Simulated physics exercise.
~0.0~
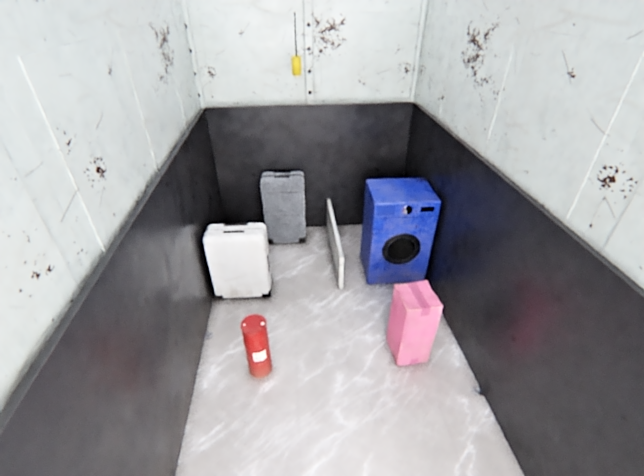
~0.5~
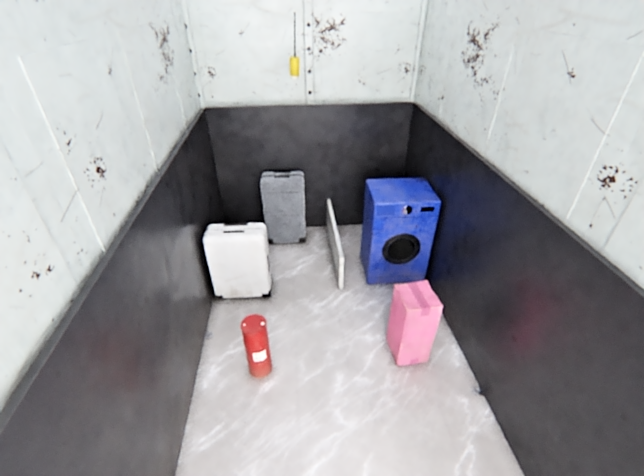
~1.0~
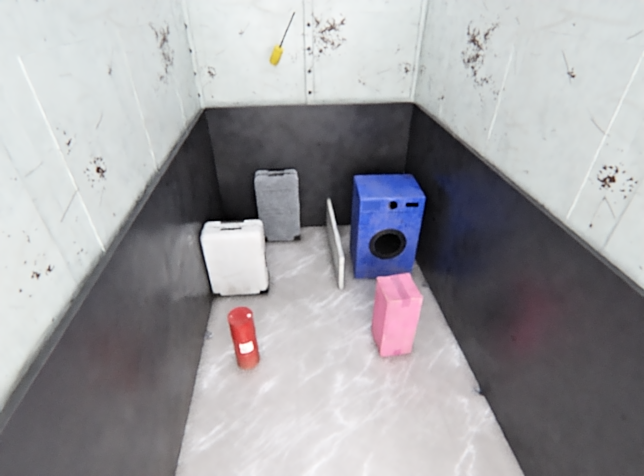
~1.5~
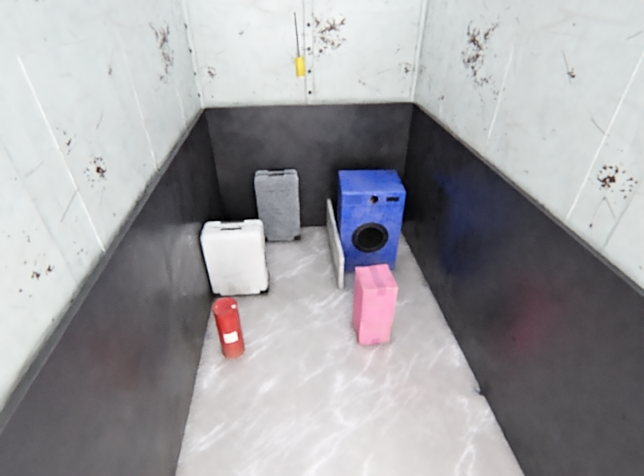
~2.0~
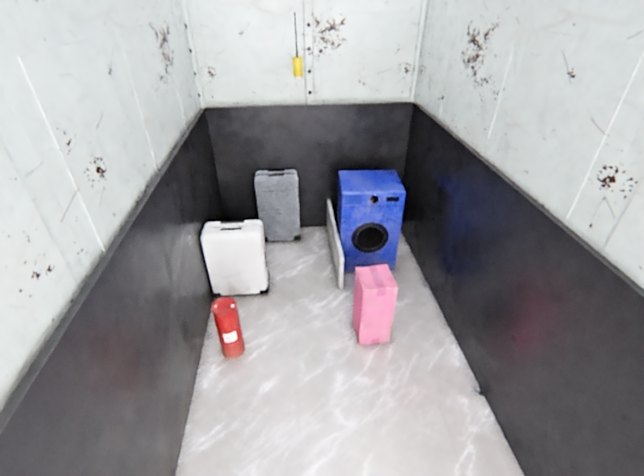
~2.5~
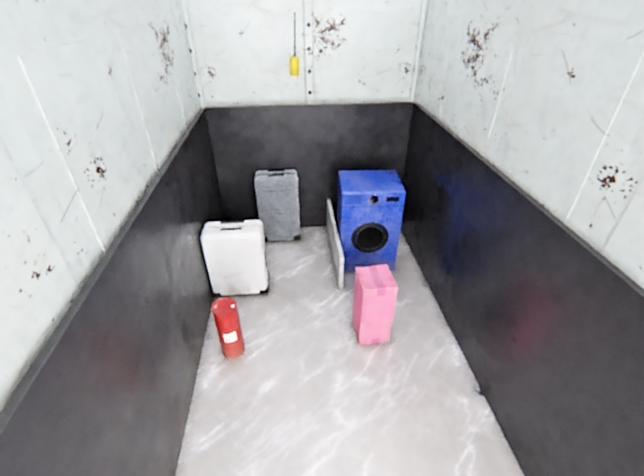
The load bay of a van, with pale scuffed walls above dark panels, is seen from the rear, looking down towards the bulkhead. A white case stands at the left with a grey case behind it, a low white board rises near the middle, a blue appliance and a pink box stand at the right, and a red canister stands at the front left. After a still start, the appliance, box and canister slide left and slightly forwards, while a yellow-handled tool on the far wall swings. They slide farther, then stop, all still upright, with the appliance close beside the board.
